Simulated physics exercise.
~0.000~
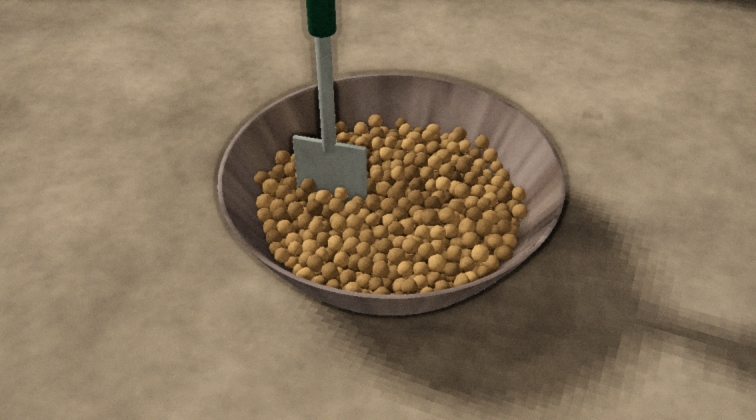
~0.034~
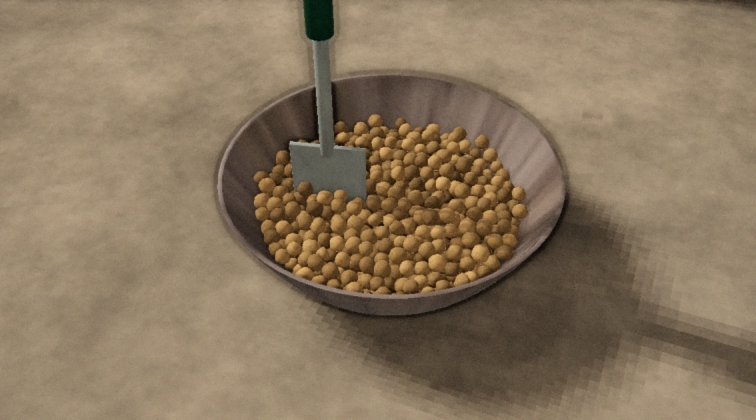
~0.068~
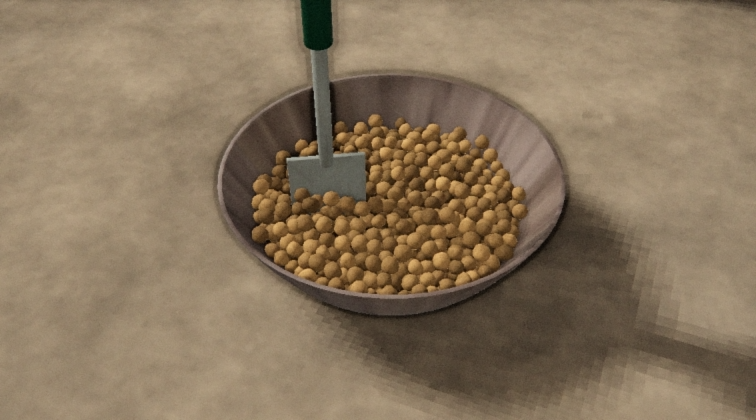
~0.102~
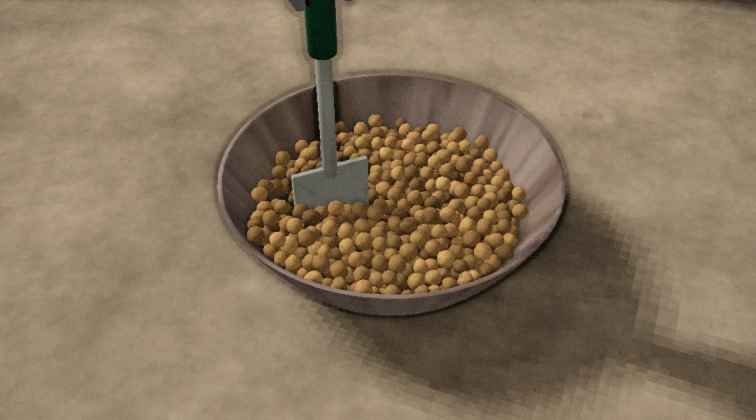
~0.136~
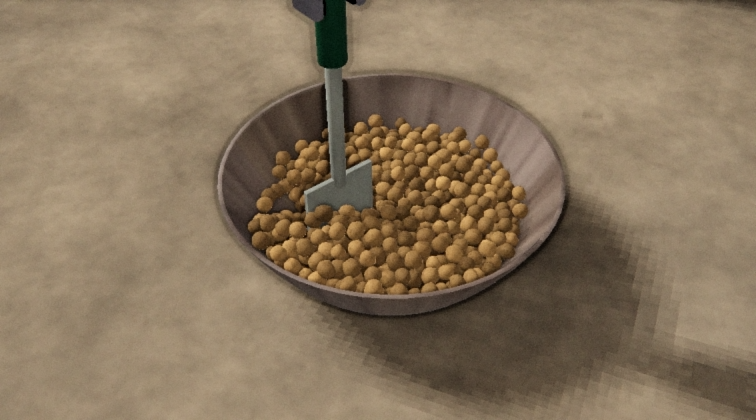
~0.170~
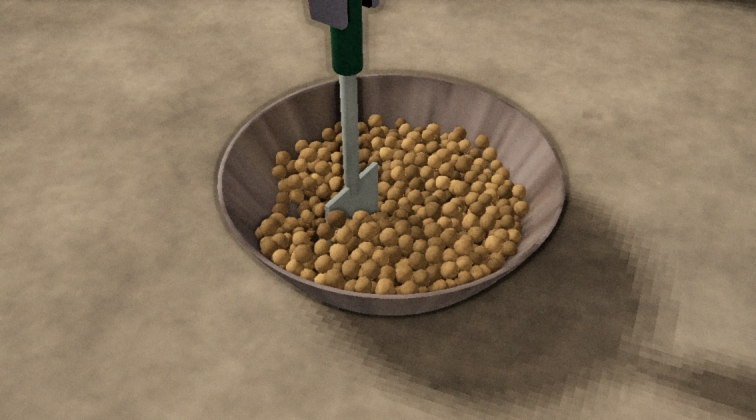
A flat grey blade on a grey shaft with a dark green handle, its dark gripper edging into view at the top, moves slightly toward the viewer and then right through the chickpeas, turning as it goes. The tan chickpeas lie in a wide grey-brown bowl on a mottled beige surface, seen from above at an angle. Those near the blade shift a little, while bowl and camera stay still.
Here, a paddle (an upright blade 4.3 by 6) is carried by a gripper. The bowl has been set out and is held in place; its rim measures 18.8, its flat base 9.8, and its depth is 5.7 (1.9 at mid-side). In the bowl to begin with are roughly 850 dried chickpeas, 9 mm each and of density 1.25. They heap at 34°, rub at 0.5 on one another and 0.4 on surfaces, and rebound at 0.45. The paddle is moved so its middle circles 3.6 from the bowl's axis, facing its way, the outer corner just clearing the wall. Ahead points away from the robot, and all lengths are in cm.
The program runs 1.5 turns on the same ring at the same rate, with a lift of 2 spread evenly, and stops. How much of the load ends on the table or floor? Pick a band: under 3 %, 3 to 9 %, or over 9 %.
Band: 3 to 9 %.
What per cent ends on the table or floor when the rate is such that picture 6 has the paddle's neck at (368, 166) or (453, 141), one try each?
Around 10 and 40 per cent respectively.
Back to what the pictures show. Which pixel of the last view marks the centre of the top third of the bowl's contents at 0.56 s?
(404, 127), roughly.
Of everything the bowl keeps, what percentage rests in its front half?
Roughly 50 percent of it.
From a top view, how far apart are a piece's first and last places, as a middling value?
About 5 centimetres.
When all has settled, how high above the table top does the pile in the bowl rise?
Some 6.0 cm.
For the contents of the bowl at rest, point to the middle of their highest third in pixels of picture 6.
It is centred near (428, 192).
After 0.56 s, 254° round, highest piece 8 above the table; 827 in the bowl, 15 on the table or floor, 8 in flight or on the tool.
After 0.96 s, 79° round, highest piece 7 above the table; 808 in the bowl, 41 on the table or floor, 1 in flight or on the tool.
After 1.35 s, 180° round, highest piece 6 above the table; 808 in the bowl, 42 on the table or floor.
After 2.05 s, 180° round, highest piece 6 above the table; 808 in the bowl, 42 on the table or floor.
In the end, 808 in the bowl, 42 on the table or floor. That is 5 % on the table or floor.
